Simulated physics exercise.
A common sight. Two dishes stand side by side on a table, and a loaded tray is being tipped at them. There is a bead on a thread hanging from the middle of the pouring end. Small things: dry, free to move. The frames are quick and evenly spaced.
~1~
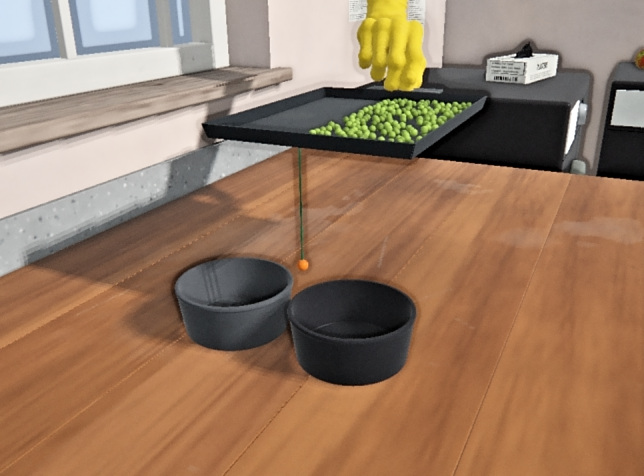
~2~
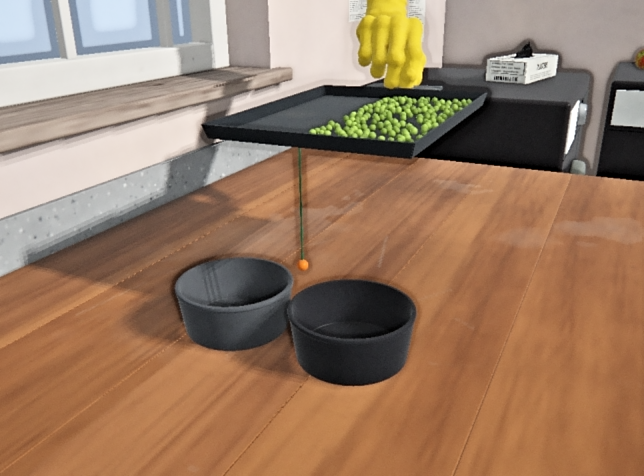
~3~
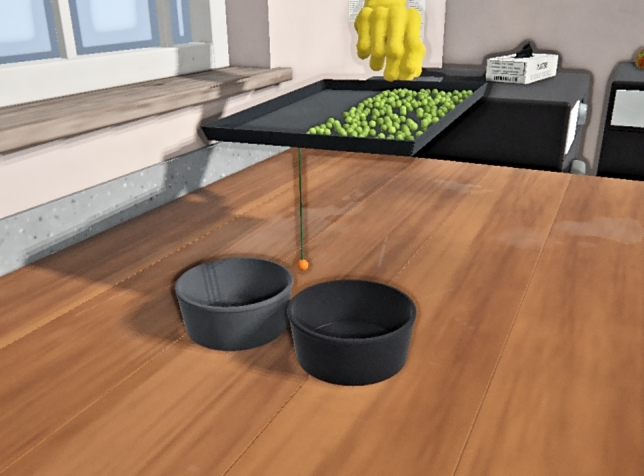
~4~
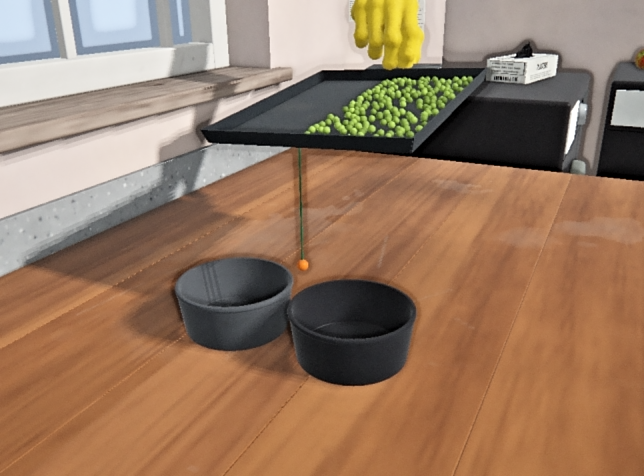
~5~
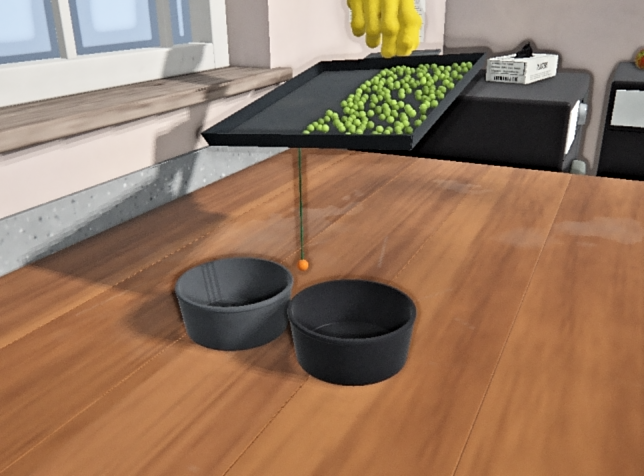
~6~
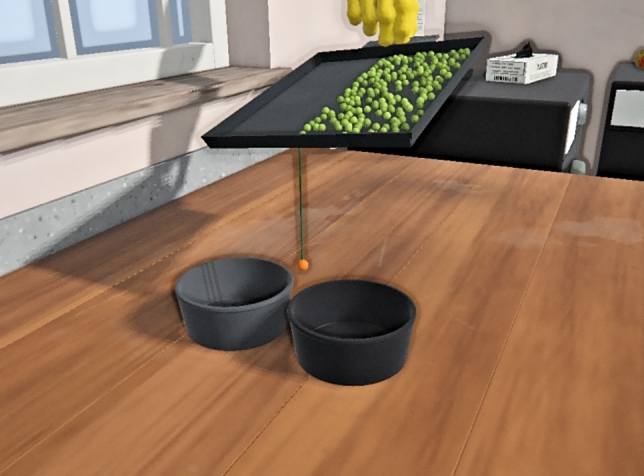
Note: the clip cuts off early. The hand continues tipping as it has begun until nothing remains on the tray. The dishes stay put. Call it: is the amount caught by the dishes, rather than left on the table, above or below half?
Above half.
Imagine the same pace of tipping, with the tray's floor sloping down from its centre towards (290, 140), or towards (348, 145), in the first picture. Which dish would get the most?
Going by the two slopes in order, it's the left-side one and then the right-side one.
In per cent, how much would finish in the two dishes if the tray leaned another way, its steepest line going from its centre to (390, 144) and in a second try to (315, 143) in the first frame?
It comes to about 60 per cent the first time and about 90 per cent the second.
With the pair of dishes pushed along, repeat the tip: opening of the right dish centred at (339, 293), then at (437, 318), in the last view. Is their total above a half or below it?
First try: Higher than half; second try: Lower than half.
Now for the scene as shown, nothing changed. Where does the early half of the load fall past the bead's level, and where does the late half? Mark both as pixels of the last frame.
At (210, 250) for the first part, then at (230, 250) for the others.
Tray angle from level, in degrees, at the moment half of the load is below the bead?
Close to 90° of tilt at that moment.
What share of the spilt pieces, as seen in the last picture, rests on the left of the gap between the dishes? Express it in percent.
About 100 per cent.
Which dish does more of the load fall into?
The fuller one is the left side.
Just after the last frame, tray tipped steeply; the larger part on the tray; about a tenth in the left dish; about a tenth outside both; about a tenth in the air.
A moment on, tray tipped right over; about a tenth on the tray; roughly half in the left dish; roughly a quarter outside both; roughly a quarter in the air.
Further on, tray tipped past a quarter turn; the larger part in the left dish; roughly a quarter outside both.
When it is over, tray tipped past a quarter turn; not one in the right dish; the larger part in the left dish; roughly a quarter outside both.
